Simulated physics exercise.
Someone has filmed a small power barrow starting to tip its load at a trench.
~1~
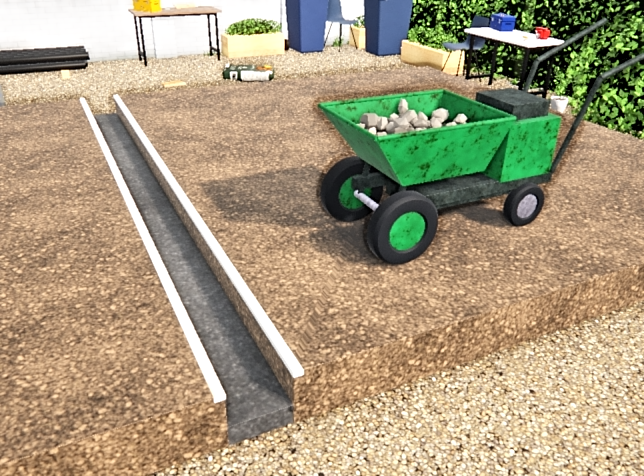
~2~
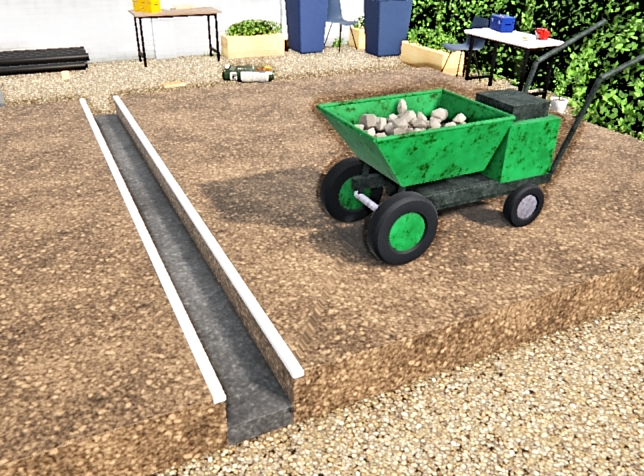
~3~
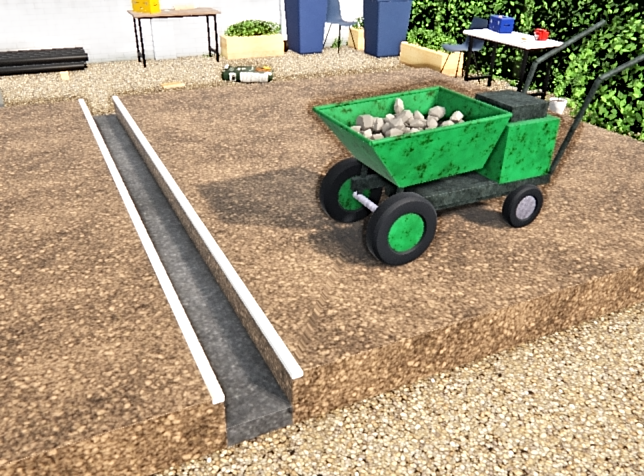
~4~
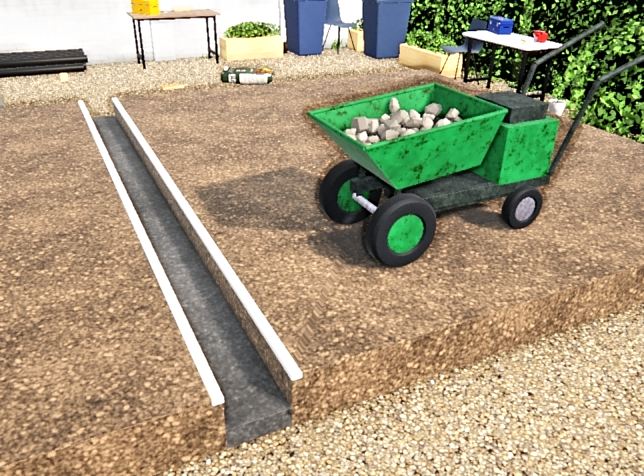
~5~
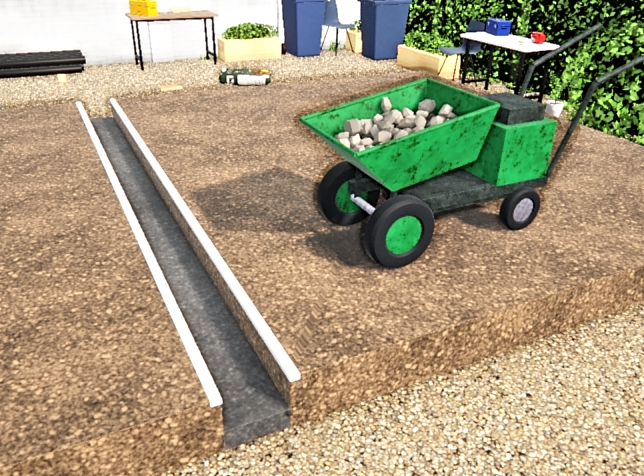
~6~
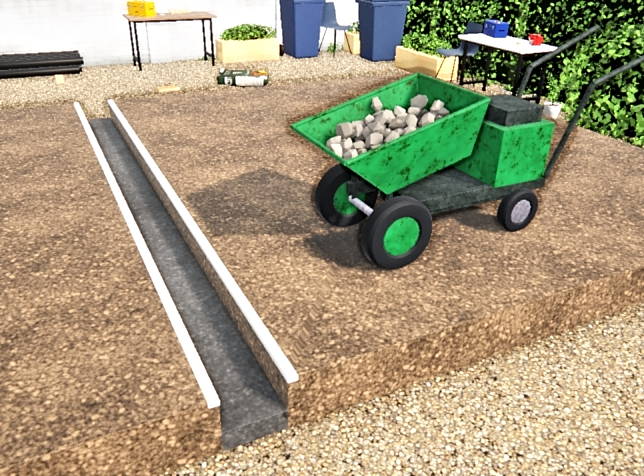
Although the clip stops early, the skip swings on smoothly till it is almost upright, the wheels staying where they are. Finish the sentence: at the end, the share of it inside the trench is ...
... below half.
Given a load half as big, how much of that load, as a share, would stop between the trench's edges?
It lands at roughly 20 per cent.
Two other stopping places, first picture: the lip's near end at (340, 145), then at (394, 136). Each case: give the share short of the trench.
Try 1 about 10 %, try 2 about 50 %.
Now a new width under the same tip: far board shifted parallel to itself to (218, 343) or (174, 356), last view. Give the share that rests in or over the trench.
In order, some 30 and some 30 percent.
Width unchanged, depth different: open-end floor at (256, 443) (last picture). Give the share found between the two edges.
30 %.
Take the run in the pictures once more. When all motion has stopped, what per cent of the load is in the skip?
Some 30 in a hundred.
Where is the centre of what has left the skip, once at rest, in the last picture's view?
(232, 268).
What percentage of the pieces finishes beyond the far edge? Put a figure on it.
About 0 %.
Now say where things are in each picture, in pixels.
The first frame shows lip of the skip at (377, 139), level; top of the load at (405, 130), broken stones; first edge of the trench at (268, 326); far edge at (196, 346), the trench over half as wide as the skip, and about half as deep as wide.
The second frame shows lip of the skip at (376, 140), level; top of the load at (404, 130).
The third frame shows lip of the skip at (371, 143), tipped barely; top of the load at (417, 125).
The fourth frame shows lip of the skip at (365, 149), tipped a little; top of the load at (413, 125).
The fifth frame shows lip of the skip at (356, 155), tipped a little; top of the load at (420, 123).
The sixth frame shows lip of the skip at (346, 164), tipped clearly; top of the load at (426, 121); first edge of the trench at (263, 331); far edge at (190, 351).
Soon after the last picture, skip tipped steeply; all in the skip.
A little later, skip tipped right over; most in the skip; a small part short of the trench; a stray few in or heaped over the trench.
Later still, skip tipped right over; about a third in the skip; about half short of the trench; about a quarter in or heaped over the trench.
By the end, skip tipped right over; about a third in the skip; about a third short of the trench; about a quarter in or heaped over the trench; none beyond it.
